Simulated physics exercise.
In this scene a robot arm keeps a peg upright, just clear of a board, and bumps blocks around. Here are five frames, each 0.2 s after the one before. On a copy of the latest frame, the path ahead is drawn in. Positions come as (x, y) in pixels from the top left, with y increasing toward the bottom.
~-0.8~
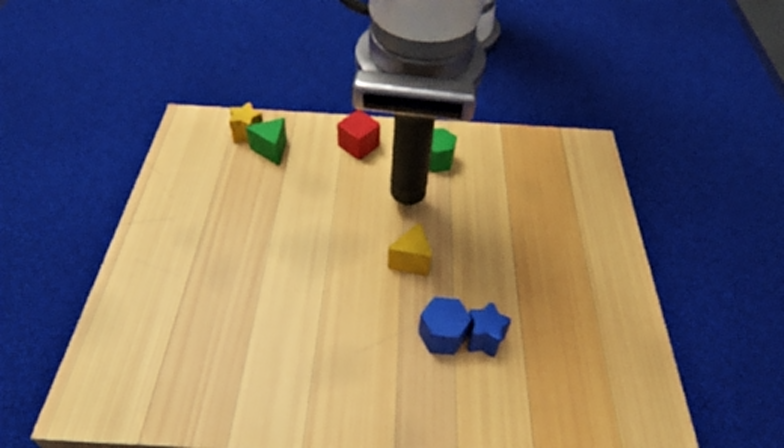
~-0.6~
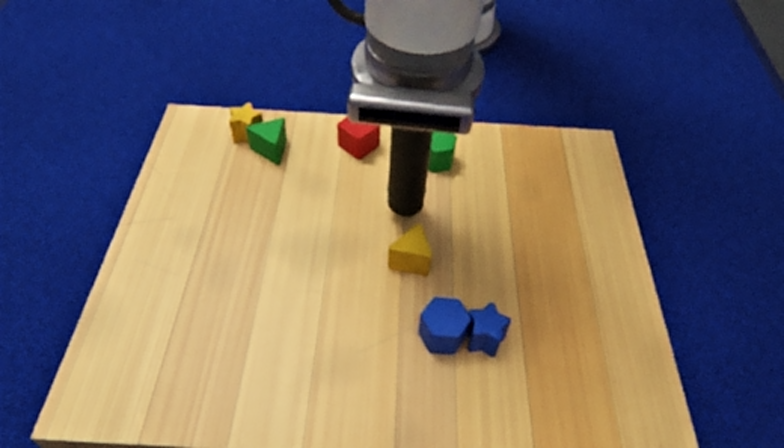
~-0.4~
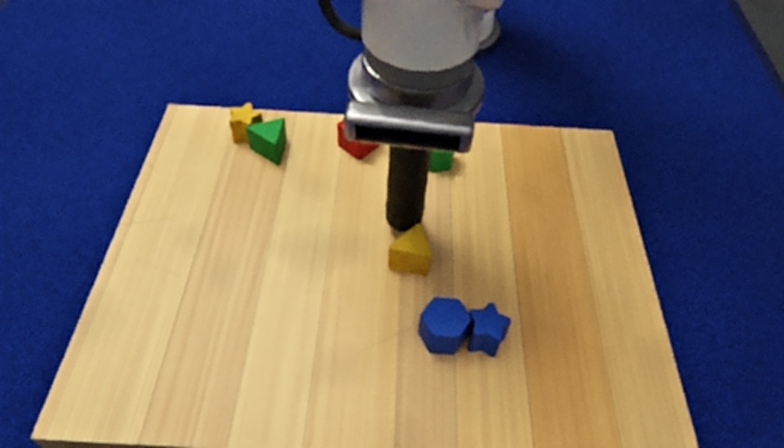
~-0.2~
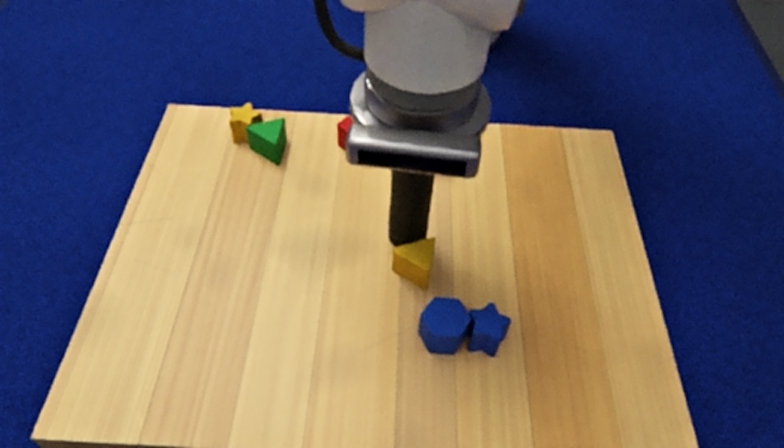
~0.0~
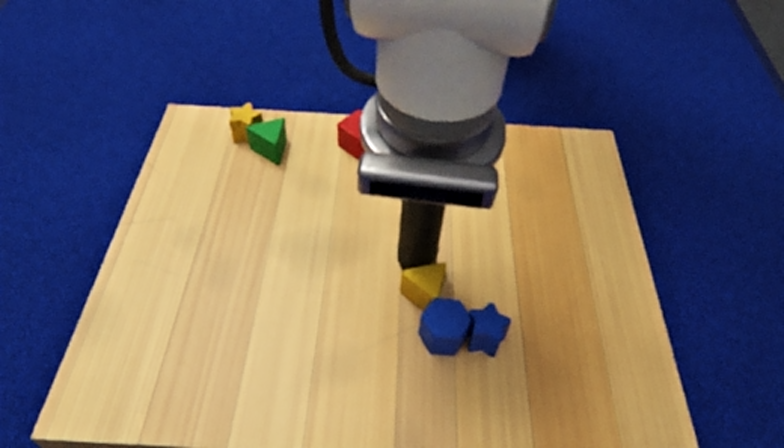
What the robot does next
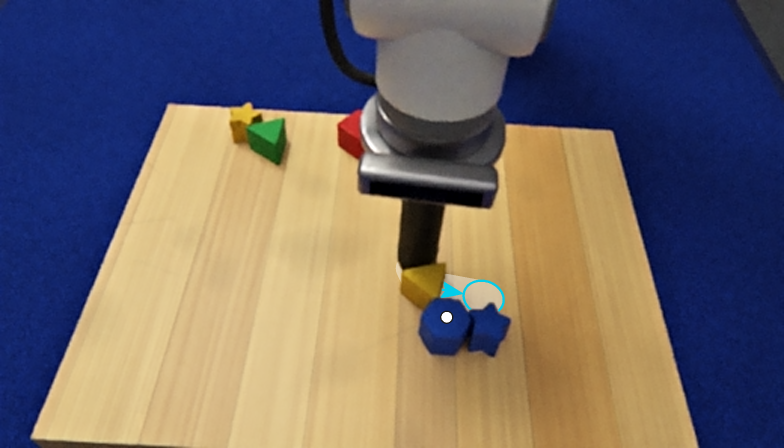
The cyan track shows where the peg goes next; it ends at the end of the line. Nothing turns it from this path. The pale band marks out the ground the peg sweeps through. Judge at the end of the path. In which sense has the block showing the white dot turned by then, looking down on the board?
The block turns counter-clockwise.
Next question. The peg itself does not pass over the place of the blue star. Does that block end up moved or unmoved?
Here the blue star stays on its spot.
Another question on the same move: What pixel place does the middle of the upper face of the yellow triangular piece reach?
My prediction: (434, 299).
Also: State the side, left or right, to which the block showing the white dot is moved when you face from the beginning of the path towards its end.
The shift goes right.
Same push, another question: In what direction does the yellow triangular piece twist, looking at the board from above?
Clockwise, looking down.
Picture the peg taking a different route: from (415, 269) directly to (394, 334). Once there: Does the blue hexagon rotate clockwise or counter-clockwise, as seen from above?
Looking down: Anticlockwise.
The drawn path runs from (415, 269) by way of (431, 287) and (457, 293) to (484, 297); the dot is on the blue hexagon.
What follows on the original path. Halfway along, peg at (446, 281); yellow triangular piece at (434, 299), turned 35° clockwise; blue hexagon at (448, 334), turned 35° anticlockwise.
At the end, peg at (486, 289); yellow triangular piece at (434, 299), turned 35° clockwise; blue hexagon at (448, 334), turned 35° anticlockwise; blue star not moved.
